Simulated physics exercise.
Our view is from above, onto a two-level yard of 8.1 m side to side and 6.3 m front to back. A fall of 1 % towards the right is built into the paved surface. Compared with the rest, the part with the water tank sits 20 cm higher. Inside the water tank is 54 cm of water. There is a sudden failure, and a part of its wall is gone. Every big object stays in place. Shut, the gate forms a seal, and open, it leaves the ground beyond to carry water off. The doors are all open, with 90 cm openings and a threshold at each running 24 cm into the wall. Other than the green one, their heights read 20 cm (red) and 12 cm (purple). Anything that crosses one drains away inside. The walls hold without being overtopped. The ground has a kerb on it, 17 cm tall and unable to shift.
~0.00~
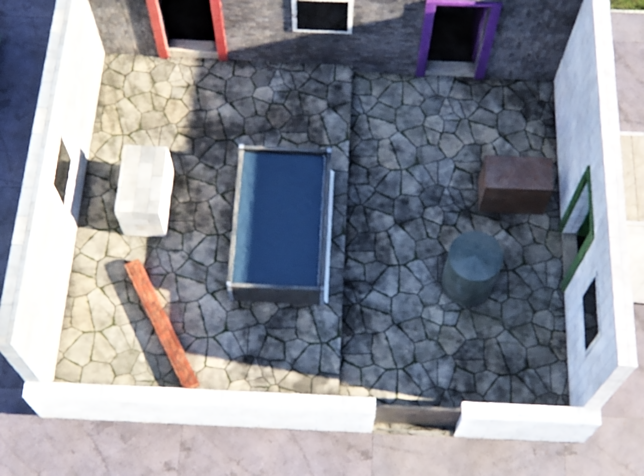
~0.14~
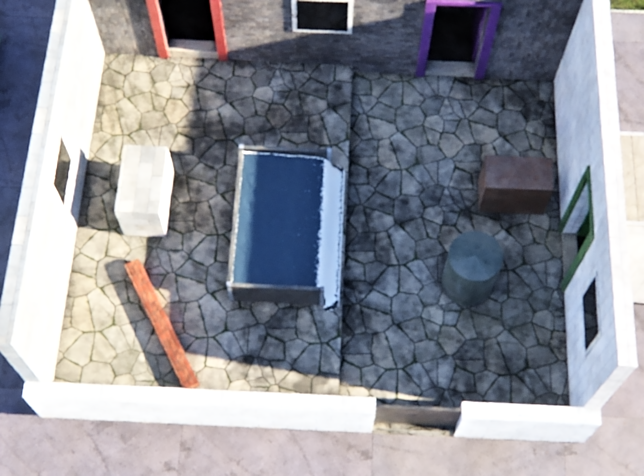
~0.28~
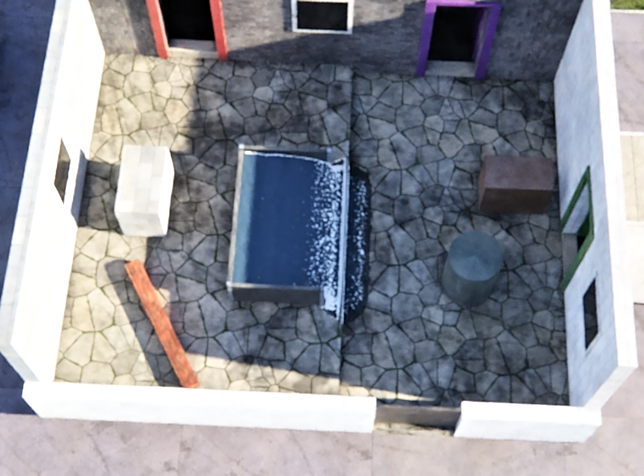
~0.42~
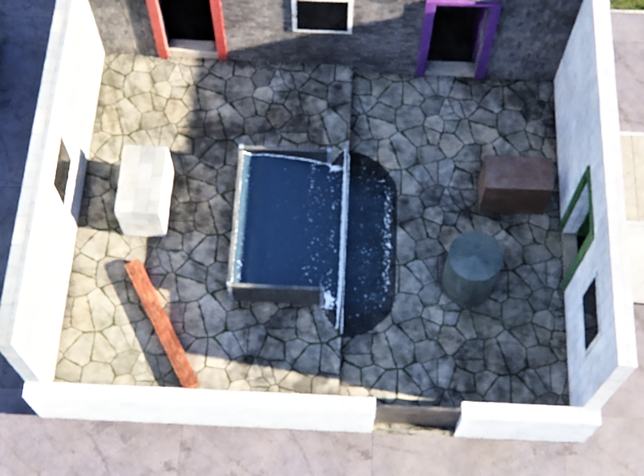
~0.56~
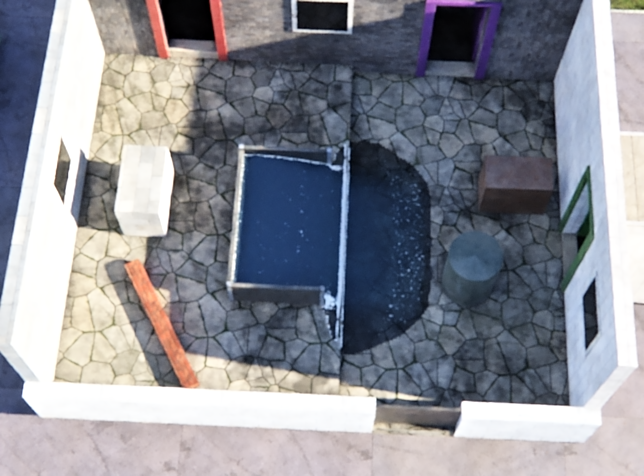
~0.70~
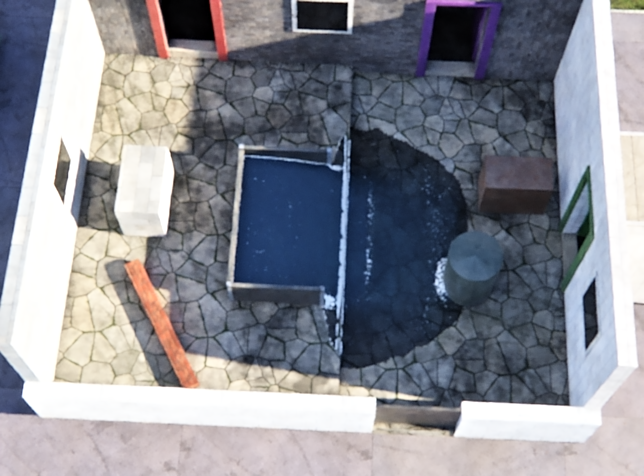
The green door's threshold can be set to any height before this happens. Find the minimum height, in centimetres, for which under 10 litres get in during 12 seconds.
The minimum is about 29 cm.
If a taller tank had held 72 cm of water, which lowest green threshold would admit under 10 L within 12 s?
Roughly 39 centimetres.
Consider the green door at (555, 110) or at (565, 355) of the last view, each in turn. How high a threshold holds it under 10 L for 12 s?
First place around 20 cm, second around 17 cm.
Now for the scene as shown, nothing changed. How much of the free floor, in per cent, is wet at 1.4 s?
Close to 30 per cent of it is wet.
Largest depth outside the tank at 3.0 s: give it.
Max depth: Around 28 cm.
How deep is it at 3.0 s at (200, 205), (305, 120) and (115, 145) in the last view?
First spot about 0 cm, second about 0 cm, third about 0 cm.
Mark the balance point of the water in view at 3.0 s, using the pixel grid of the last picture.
Centre of mass: About (439, 246) px.
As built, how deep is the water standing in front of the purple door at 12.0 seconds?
You'd measure close to 8.5 cm there.
After 1.4 s water covers 30 % of the floor, deepest (38 cm) near (434, 277); 8 cm at the green door, 5 litres in over its 6 cm threshold.
After 3.0 s water covers 40 % of the floor, deepest (28 cm) near (545, 89); 21 cm at the green door, 164 litres in over its 6 cm threshold.
After 12.0 s water covers 45 % of the floor; 12 cm at the green door, 301 litres in over its 6 cm threshold.
At the green door as built, the water arrived by 1.2 s and peaked near 23 cm at 2.6 s.
With a threshold of 25.5 cm, 21 litres would have come in within the 12 s; with 34.5 cm, 2 litres. So under 10 litres takes about 29 cm.
